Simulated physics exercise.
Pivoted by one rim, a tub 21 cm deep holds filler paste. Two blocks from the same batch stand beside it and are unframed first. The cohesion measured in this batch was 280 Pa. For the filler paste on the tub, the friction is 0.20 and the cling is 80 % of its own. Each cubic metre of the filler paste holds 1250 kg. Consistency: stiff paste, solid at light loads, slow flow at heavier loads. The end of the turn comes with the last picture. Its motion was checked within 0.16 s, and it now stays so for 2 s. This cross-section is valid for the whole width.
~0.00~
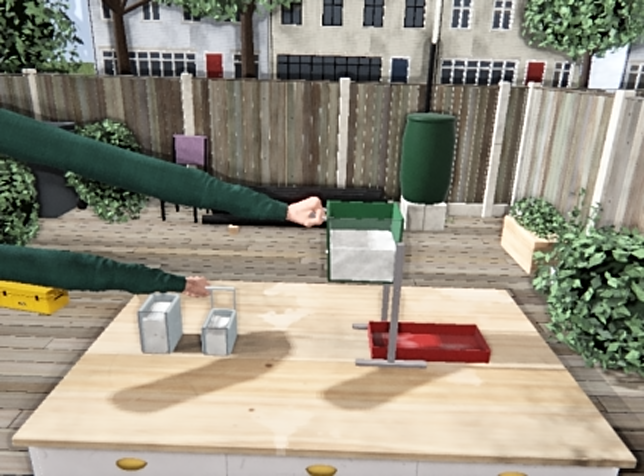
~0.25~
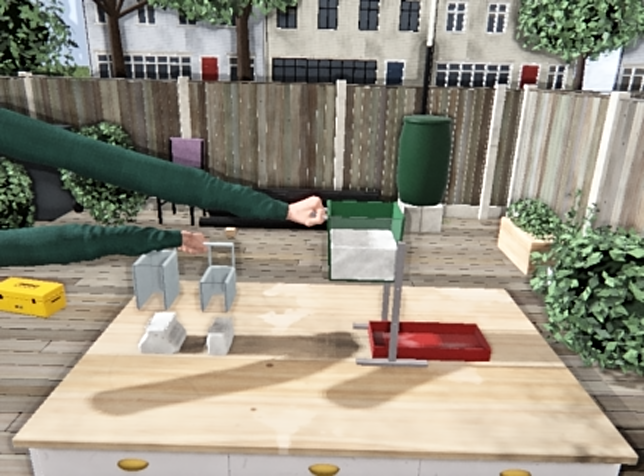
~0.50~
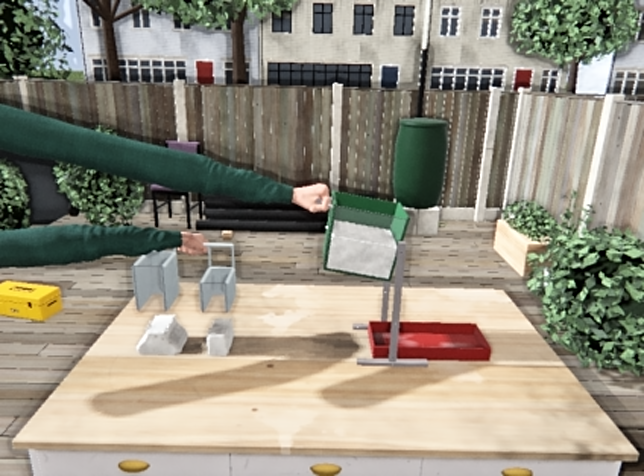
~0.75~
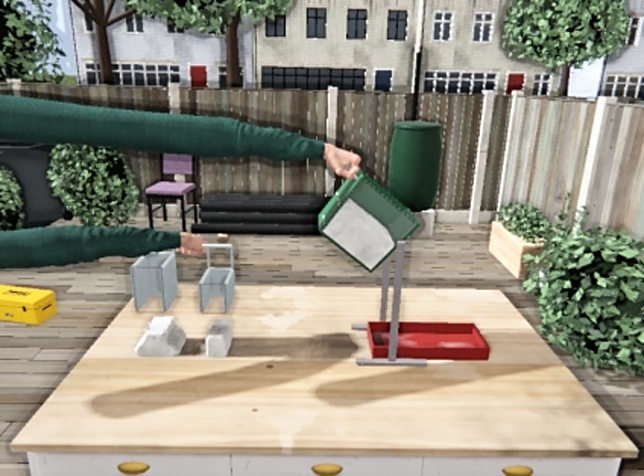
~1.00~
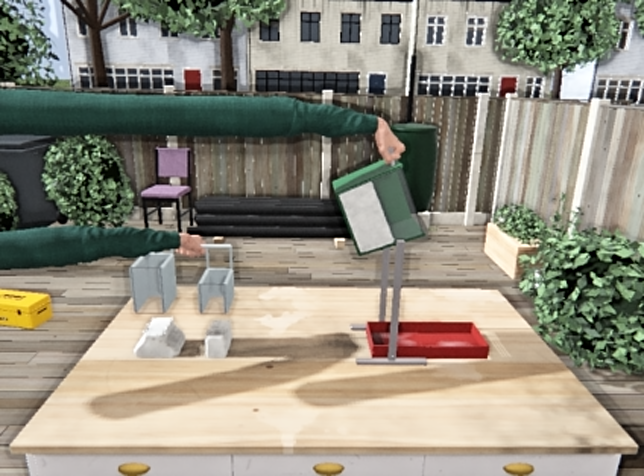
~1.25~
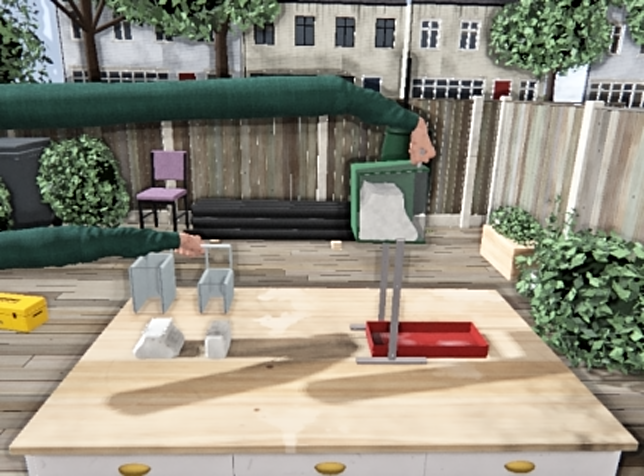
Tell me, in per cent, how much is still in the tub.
Something like 65 out of 100.
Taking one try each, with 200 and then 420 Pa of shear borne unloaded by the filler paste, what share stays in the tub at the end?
You'd see 55 percent the first time and 95 percent the second.
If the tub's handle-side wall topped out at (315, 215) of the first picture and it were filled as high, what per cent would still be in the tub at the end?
50 %.
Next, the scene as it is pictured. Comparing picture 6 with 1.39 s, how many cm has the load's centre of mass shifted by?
Around 4 centimetres.
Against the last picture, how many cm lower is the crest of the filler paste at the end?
Roughly 7 cm.
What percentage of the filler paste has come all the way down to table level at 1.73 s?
Some 1 % has got all the way down.
After 1.39 s, the tub is at 88 degrees and holds 92 %.
After 1.56 s, the tub is at 88 degrees and holds 72 %.
After 1.73 s, the tub is at 88 degrees and holds 65 %.
After 1.90 s, the tub is at 88 degrees and holds 65 %.
After 3.25 s, the tub is at 88 degrees and holds 65 %.
